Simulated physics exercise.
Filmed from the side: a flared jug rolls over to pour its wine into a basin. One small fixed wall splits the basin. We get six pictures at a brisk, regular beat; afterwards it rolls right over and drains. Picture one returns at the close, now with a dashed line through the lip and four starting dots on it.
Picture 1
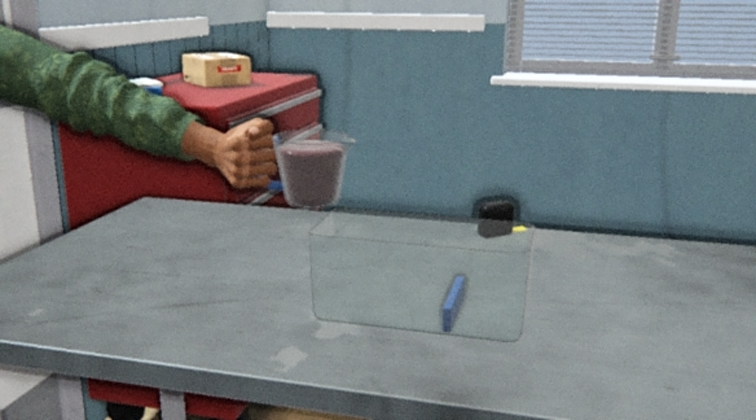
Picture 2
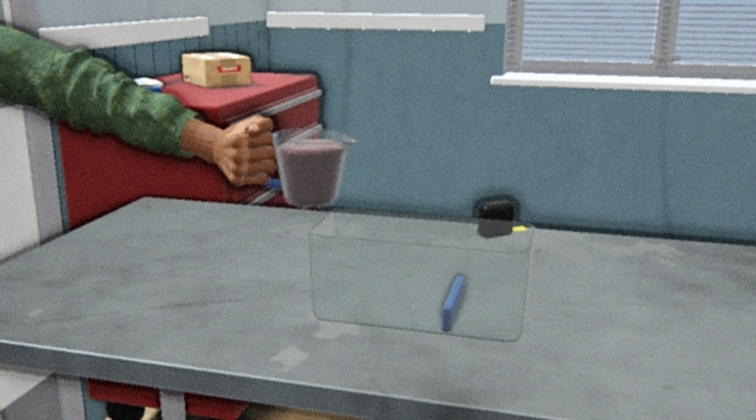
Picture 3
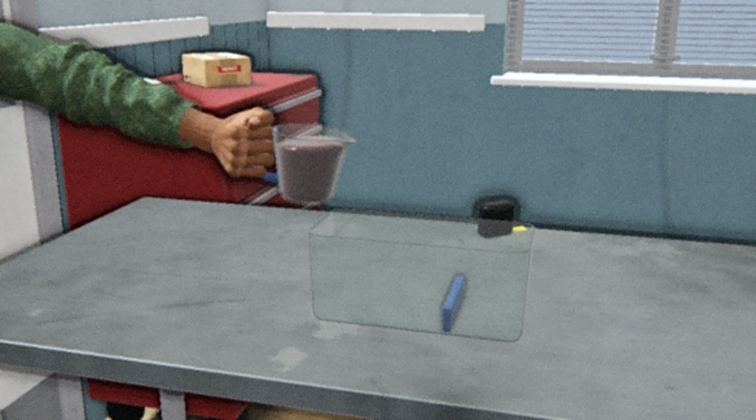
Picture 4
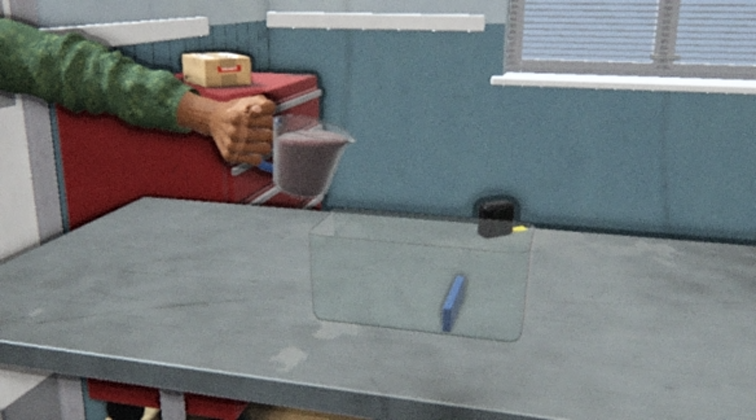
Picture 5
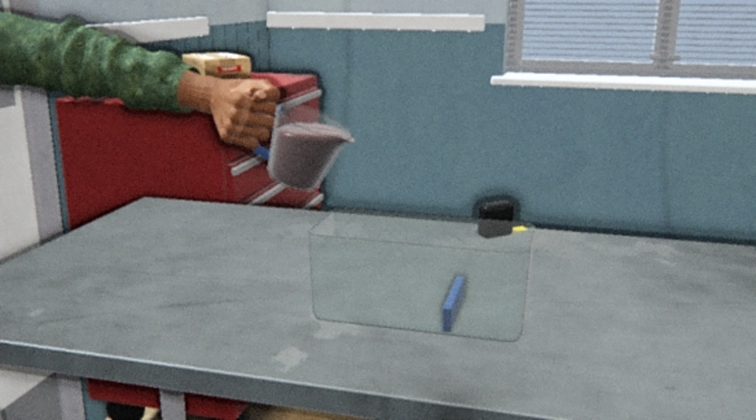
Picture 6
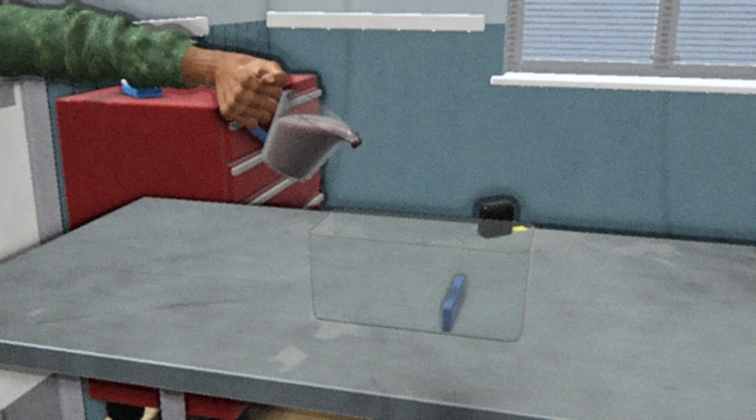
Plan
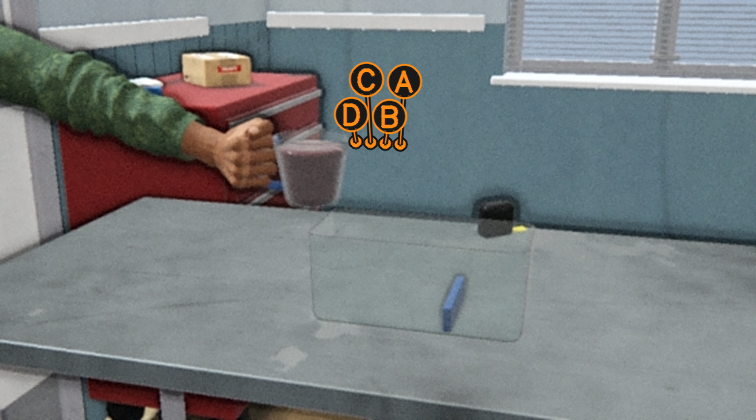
A hand in a green knitted sleeve, reaching in from the left, holds a clear jug of dark purplish-red wine above a grey workbench, seen from the side. Below it stands a transparent basin with a blue bar, with a small black object behind, a red drawer cabinet at left and a blue wall. The hand rises slightly, tilting the jug rightward until wine just passes its lip.
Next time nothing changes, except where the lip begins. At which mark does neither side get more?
The best dot is B.
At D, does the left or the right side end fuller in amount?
More ends on the left.
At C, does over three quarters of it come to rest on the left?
Yes, it does.
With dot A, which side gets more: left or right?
More ends on the right.
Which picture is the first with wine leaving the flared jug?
In picture 6.
On the marked copy, A at (400, 144); B at (385, 143); C at (370, 142); D at (355, 141).
With A, about 19 % ends left of the wall and 80 % right of it.
With B, about 45 % ends left of the wall and 54 % right of it.
With C, about 85 % ends left of the wall and 14 % right of it.
With D, about 90 % ends left of the wall and 7 % right of it.
